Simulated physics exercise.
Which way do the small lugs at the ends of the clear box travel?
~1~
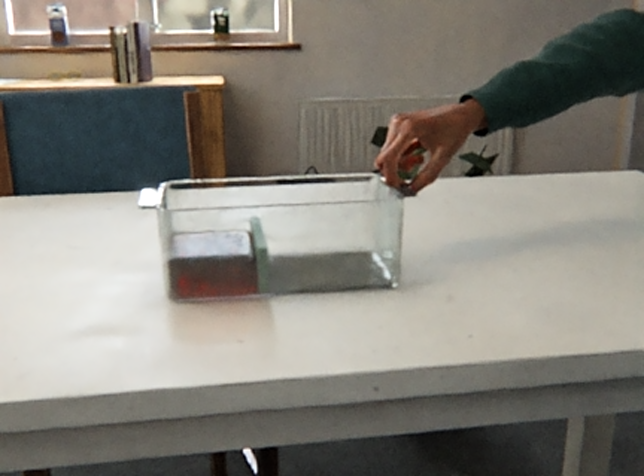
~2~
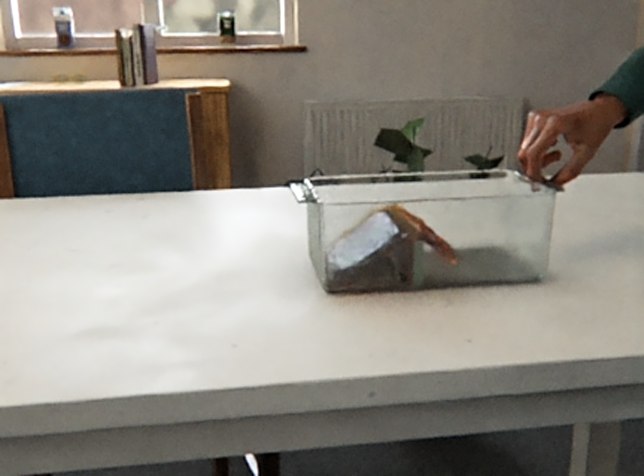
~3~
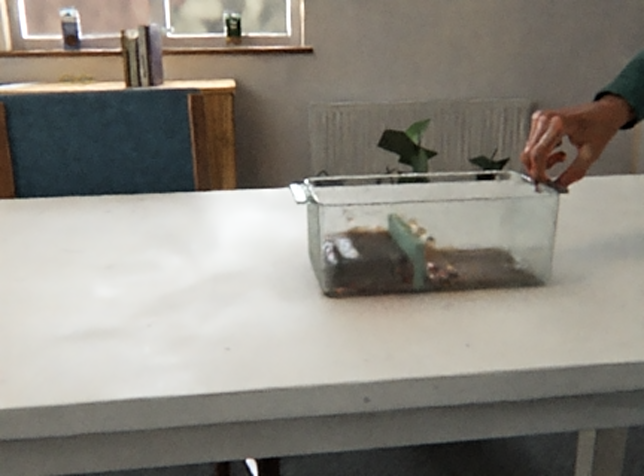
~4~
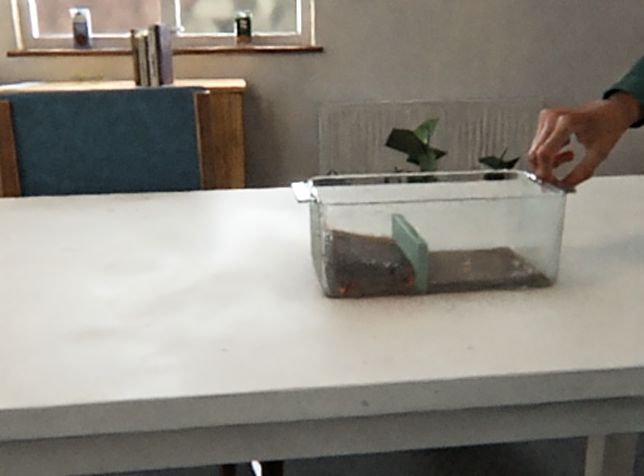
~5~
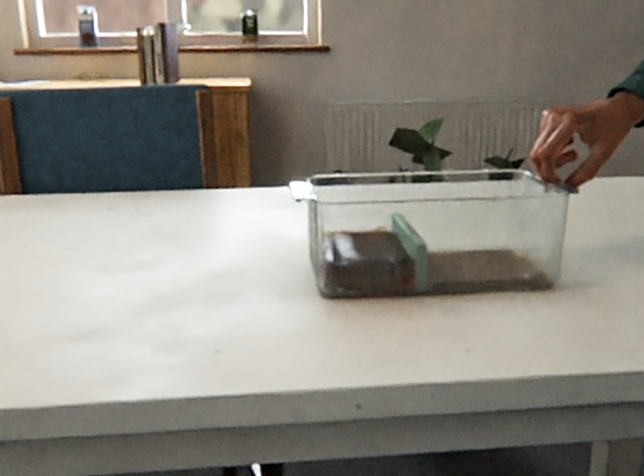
The lugs move to the right along with the box as the hand pulls it.
